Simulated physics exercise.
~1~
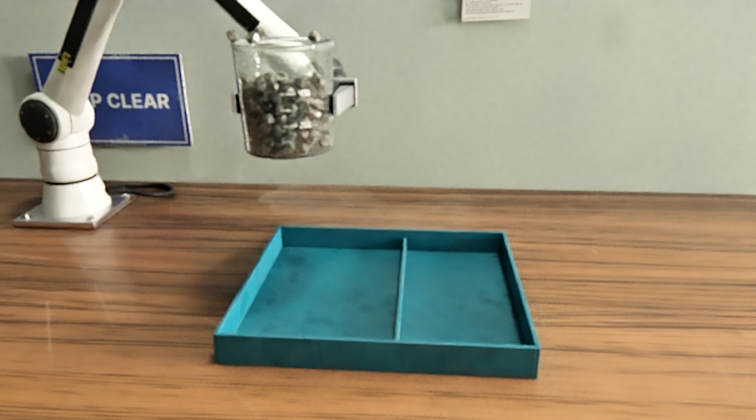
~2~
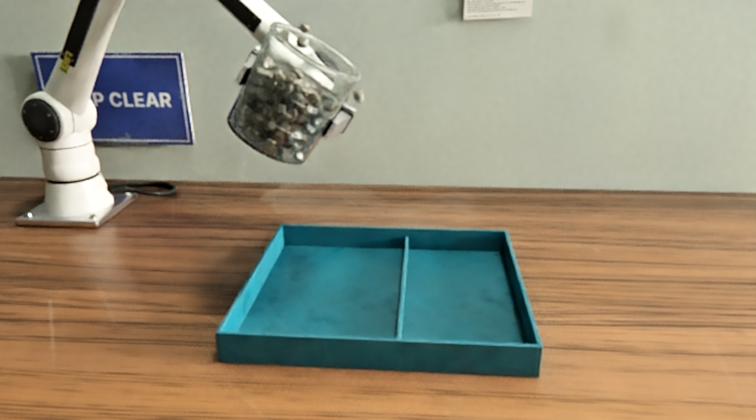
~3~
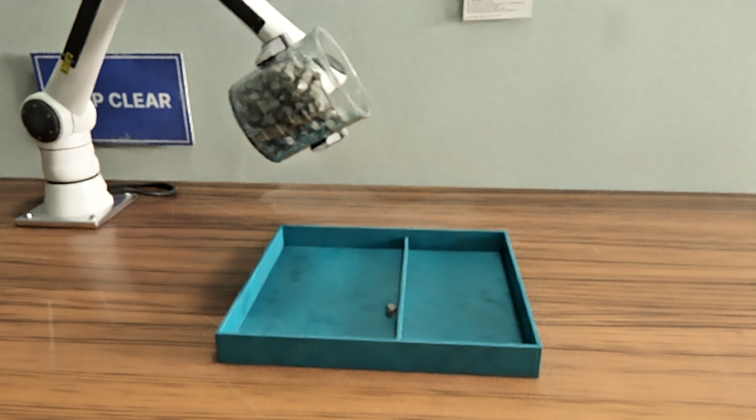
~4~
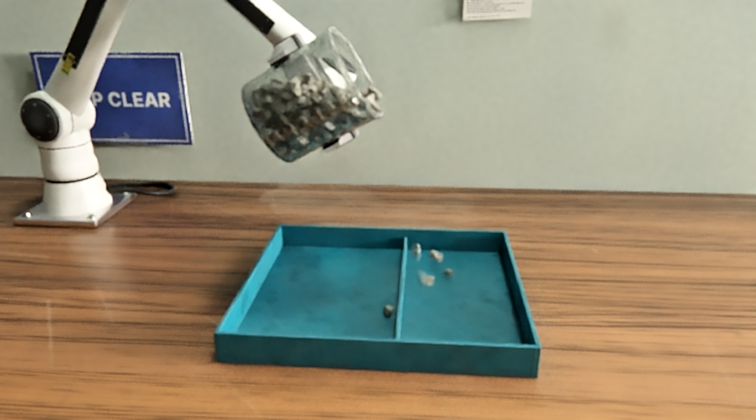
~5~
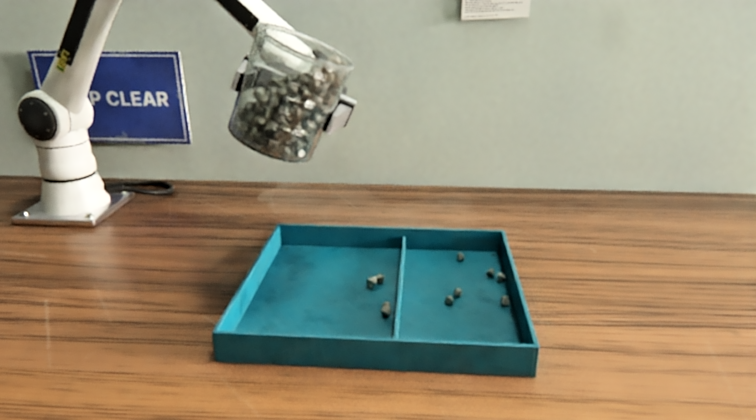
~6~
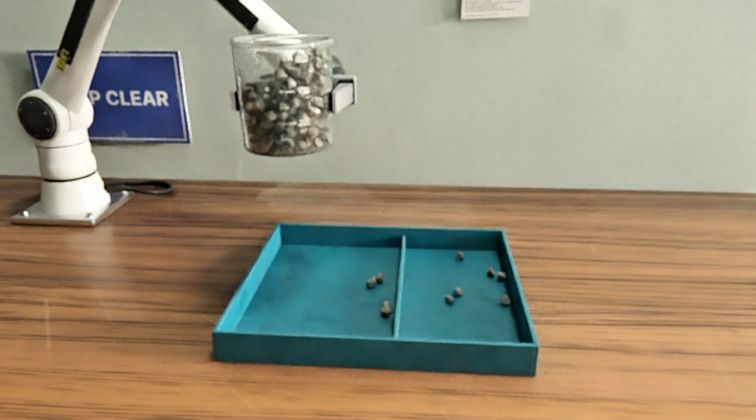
On a wooden table, a white robot arm held a clear beaker of small pebbles above a divided teal tray, tipped it to the right so a few dropped into both parts, then turned it upright again, still mostly full.
